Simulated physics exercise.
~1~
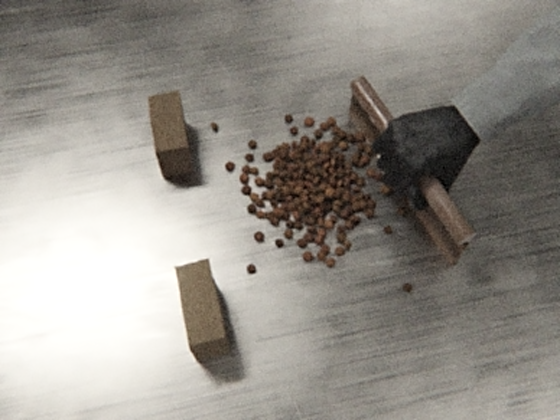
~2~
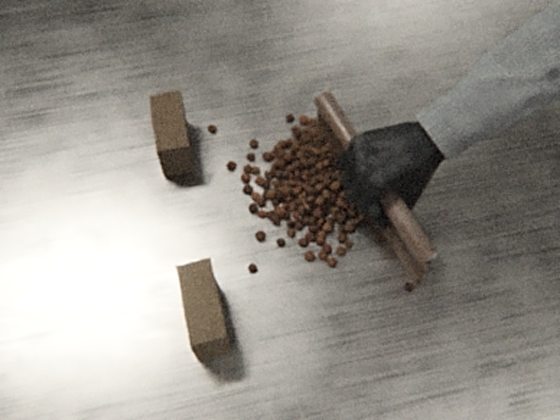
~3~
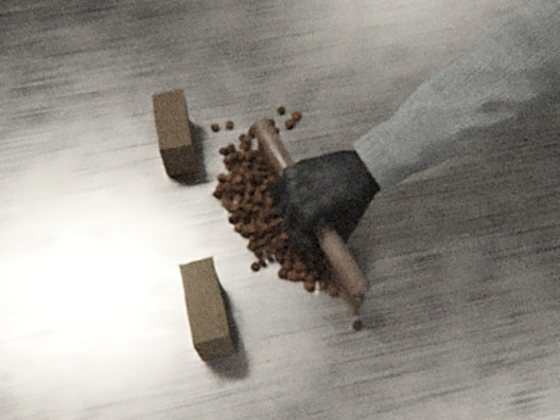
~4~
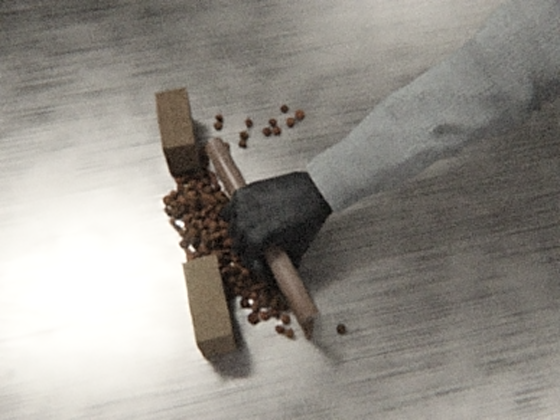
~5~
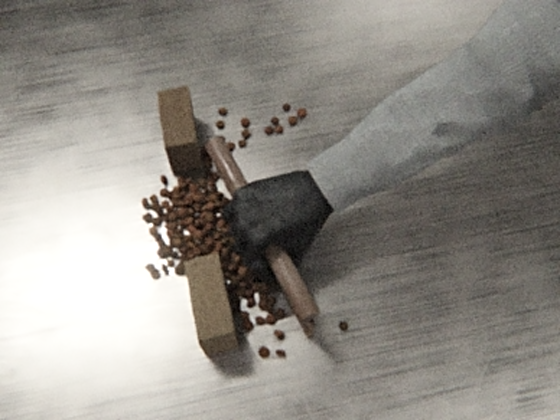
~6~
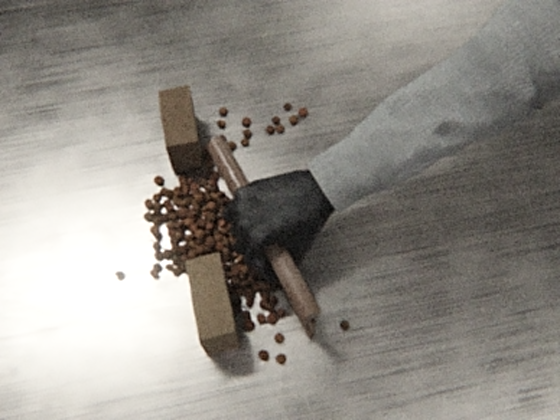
A black-gloved hand, or something like it, on a grey arm pushed a reddish-brown bar left into a heap of brown pellets, squeezing many into the gap between two blocks before stopping, with the rest held up or scattered behind.
